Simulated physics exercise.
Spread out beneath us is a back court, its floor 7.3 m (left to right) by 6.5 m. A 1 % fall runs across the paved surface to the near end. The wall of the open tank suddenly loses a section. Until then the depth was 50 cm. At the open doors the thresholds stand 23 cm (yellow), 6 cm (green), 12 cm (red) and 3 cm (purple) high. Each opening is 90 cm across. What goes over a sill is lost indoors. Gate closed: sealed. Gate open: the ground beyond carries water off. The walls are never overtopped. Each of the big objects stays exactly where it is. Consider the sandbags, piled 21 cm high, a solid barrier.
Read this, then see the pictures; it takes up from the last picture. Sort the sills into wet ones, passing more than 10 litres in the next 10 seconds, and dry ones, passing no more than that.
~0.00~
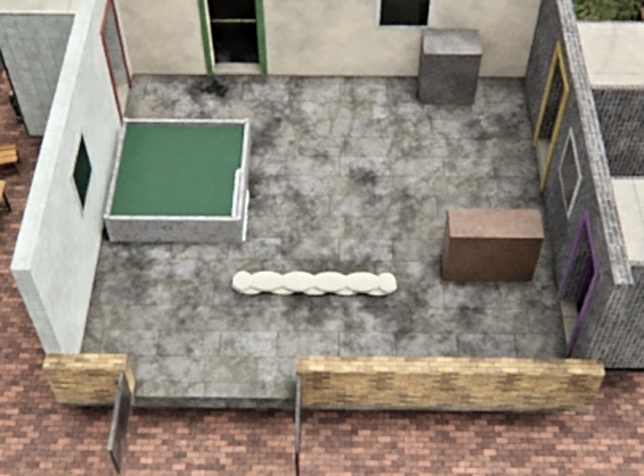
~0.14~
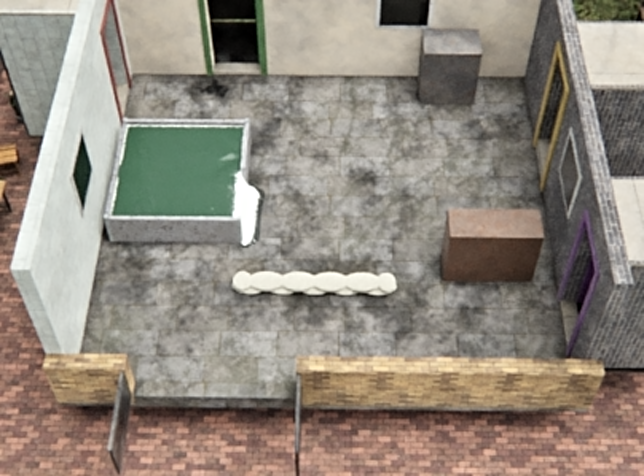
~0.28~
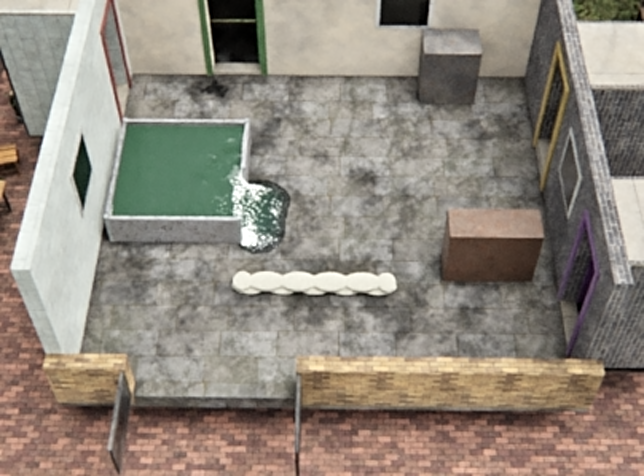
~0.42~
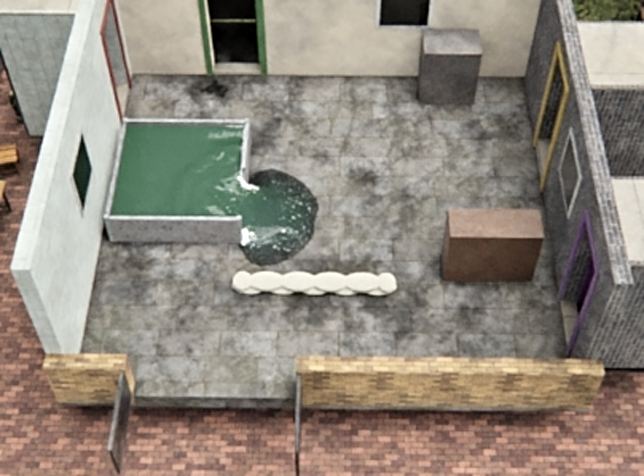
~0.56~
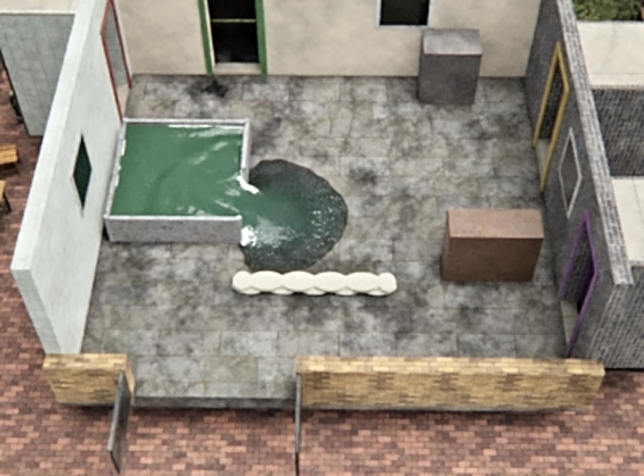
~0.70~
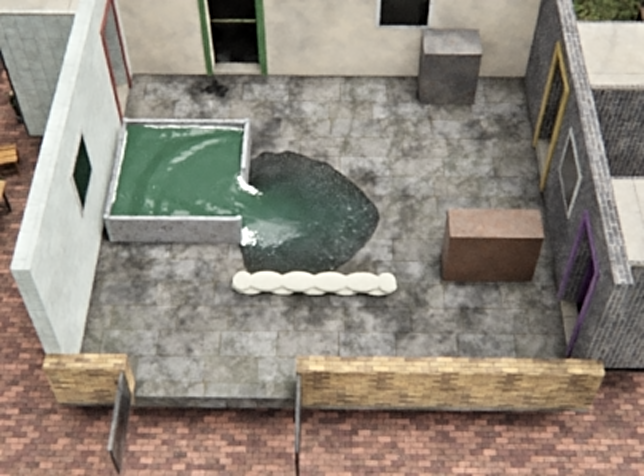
Yellow door: Dry; green door: Dry; red door: Dry; purple door: Wet.
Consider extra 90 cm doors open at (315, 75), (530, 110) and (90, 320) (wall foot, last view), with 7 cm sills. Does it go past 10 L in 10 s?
In sequence the answers are less than that, more than that and less than that.
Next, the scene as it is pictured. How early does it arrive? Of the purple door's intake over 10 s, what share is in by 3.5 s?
Estimate: Around 0 per cent.
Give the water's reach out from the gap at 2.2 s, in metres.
I'd say around 5.0 m from the gap.
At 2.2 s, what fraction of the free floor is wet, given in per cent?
Wet share: Near 30 percent.
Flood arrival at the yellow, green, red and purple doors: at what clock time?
Arrival times - yellow: 2.4 s; green: 9.0 s; red: Not in the 10 s; purple: 3.0 s.
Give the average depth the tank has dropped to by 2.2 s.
The average depth is around 30 cm.
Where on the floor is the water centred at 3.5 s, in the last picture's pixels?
Roughly (309, 208).
After 1.4 s water covers 20 % of the floor and is deepest (31 cm) near (246, 228); yellow door not reached, green door not reached, red door not reached, purple door not reached.
After 2.2 s water covers 30 % of the floor and is deepest (34 cm) near (433, 256); yellow door not reached, green door not reached, red door not reached, purple door not reached.
After 3.5 s water covers 45 % of the floor and is deepest (22 cm) near (434, 265); yellow door 18 cm at the sill, 0 L in, green door not reached, red door not reached, purple door 2 cm at the sill, 0 L in.
After 6.0 s water covers 55 % of the floor and is deepest (18 cm) near (524, 120); yellow door 10 cm at the sill, 0 L in, green door not reached, red door not reached, purple door 6 cm at the sill, 11 L in.
After 10.0 s water covers 85 % of the floor and is deepest (10 cm) near (563, 375); yellow door 7 cm at the sill, 0 L in, green door 3 cm at the sill, 0 L in, red door not reached, purple door 5 cm at the sill, 31 L in.
